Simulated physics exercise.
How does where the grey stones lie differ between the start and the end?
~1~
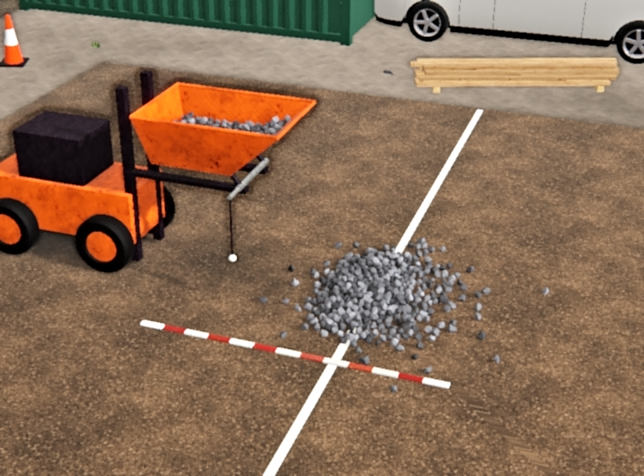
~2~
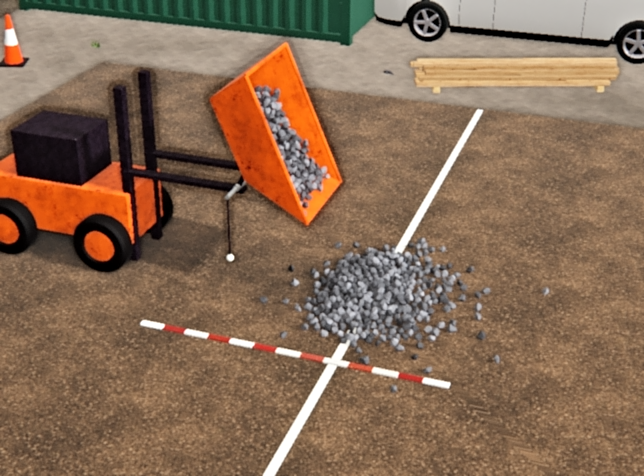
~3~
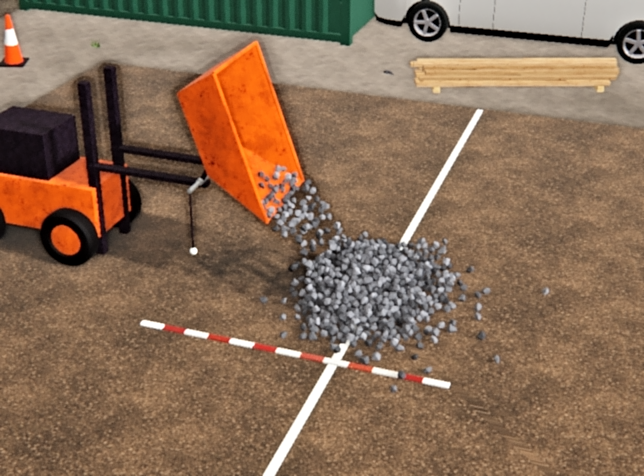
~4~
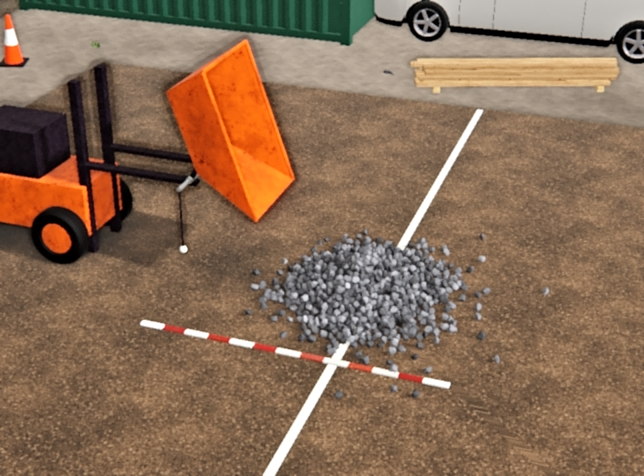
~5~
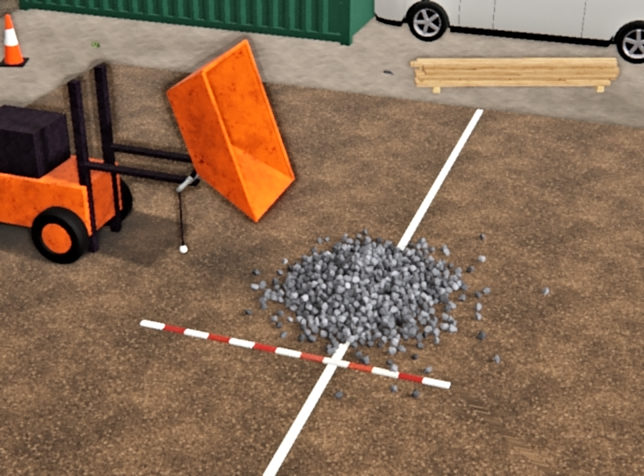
At the start the grey stones are split between the raised orange skip and the pile on the ground. At the end they all lie on the ground in and around the pile, so the stones as a whole sit lower and further right.
